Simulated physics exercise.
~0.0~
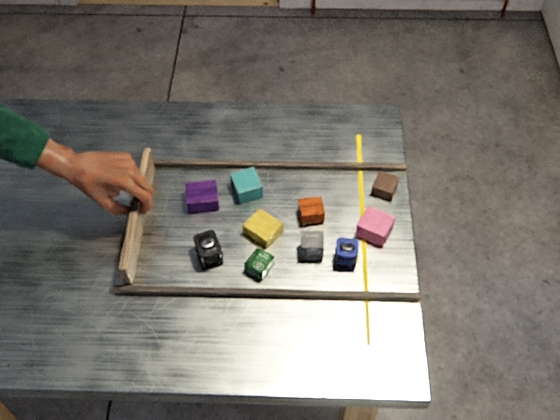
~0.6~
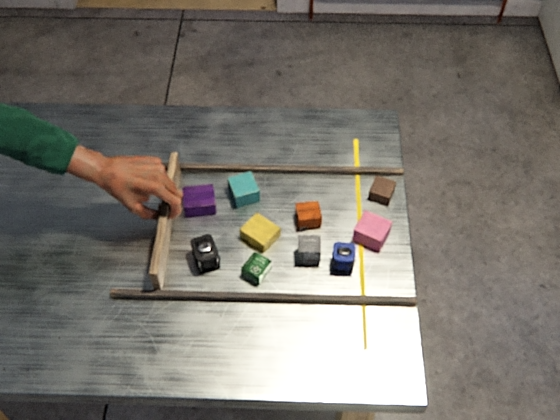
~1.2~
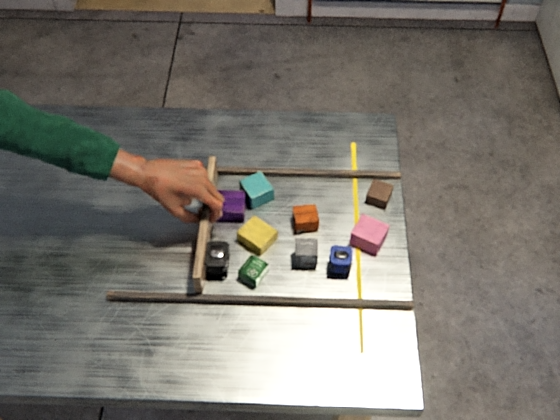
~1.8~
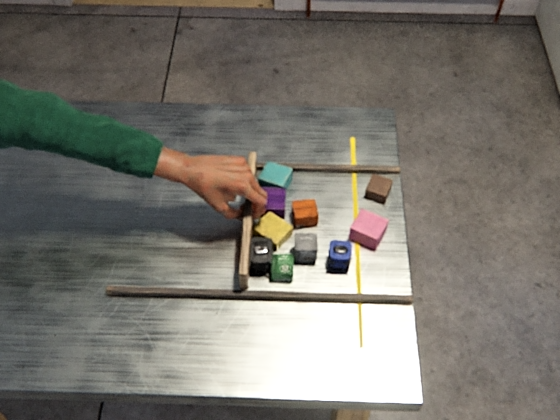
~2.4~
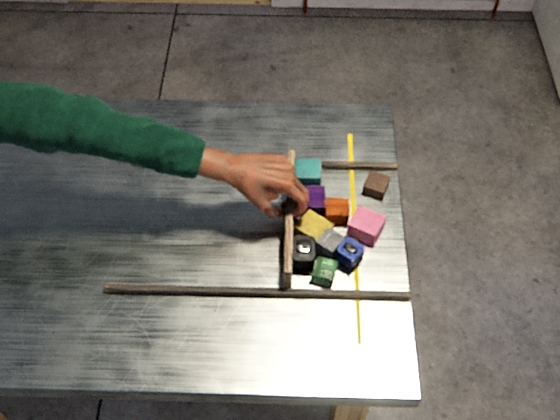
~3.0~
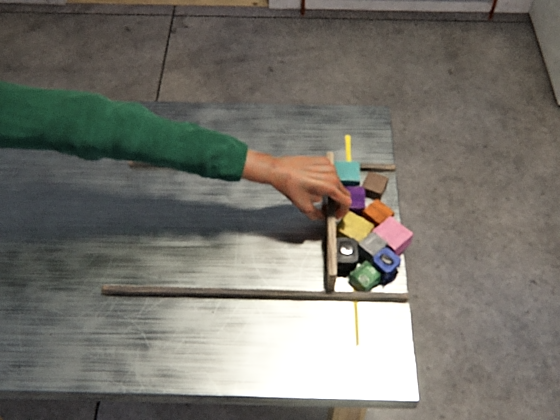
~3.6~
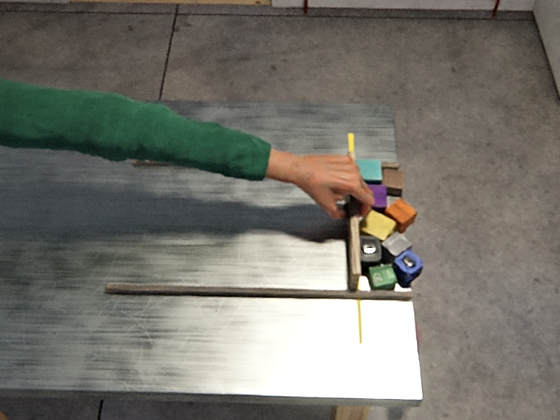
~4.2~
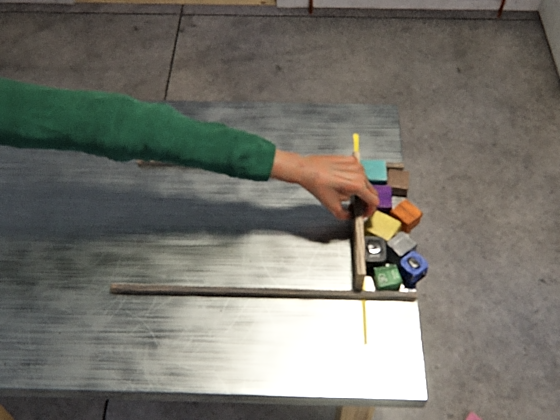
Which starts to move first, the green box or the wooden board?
The wooden board starts to move first, pushed to the right by the hand. The green box stays still until the board has swept further across the table.
Hand pushing a wooden board rightward, sweeping colourful blocks together to a yellow tape line, the pink one dropping off the table.
